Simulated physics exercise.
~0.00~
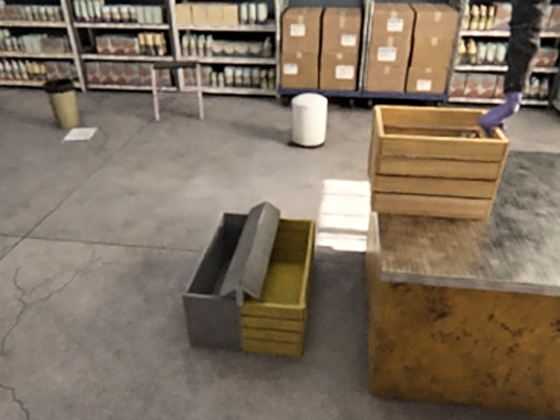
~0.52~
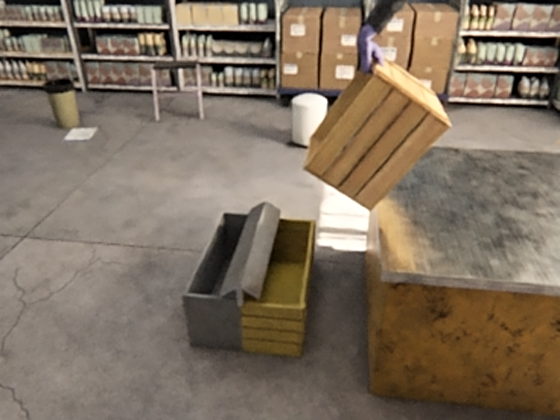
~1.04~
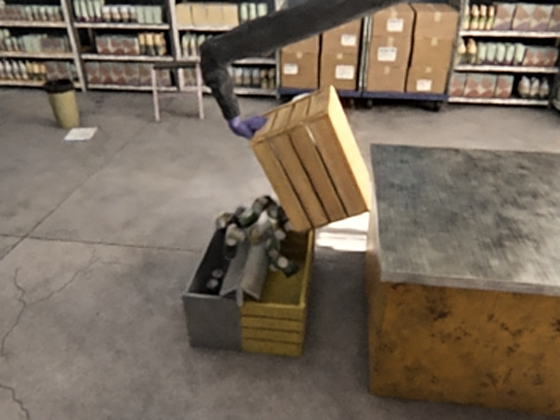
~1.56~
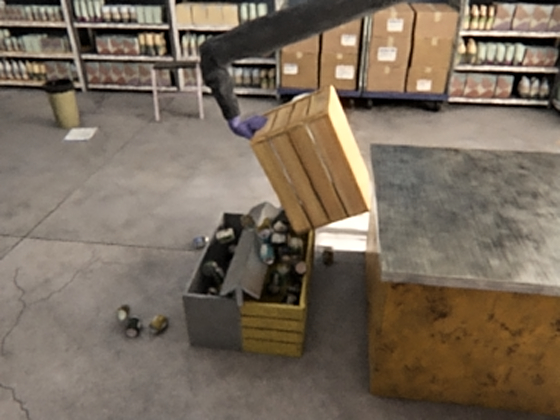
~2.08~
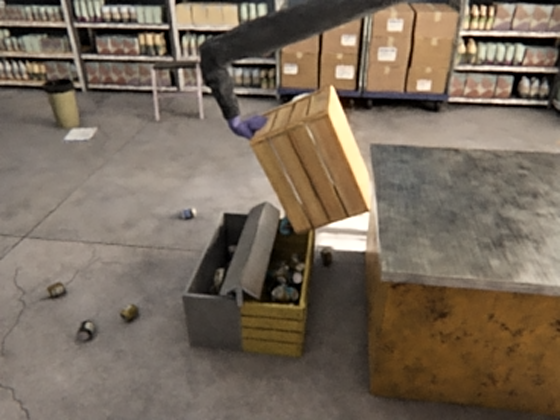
The clip opens with a wooden crate resting on a worn bench in a storeroom, a purple-gloved hand at its edge, and an empty yellow trough and grey tub on the floor to the left, a sloped divider over their shared wall. The hand swings the crate up and leftward off the bench, tilting it steeply. Small cans pour out in a clump onto the divider, scattering to both sides. Some bounce out and roll left across the floor. The crate stays held and tipped as the cans settle, most in the two containers, with a few scattered left and one near the bench.
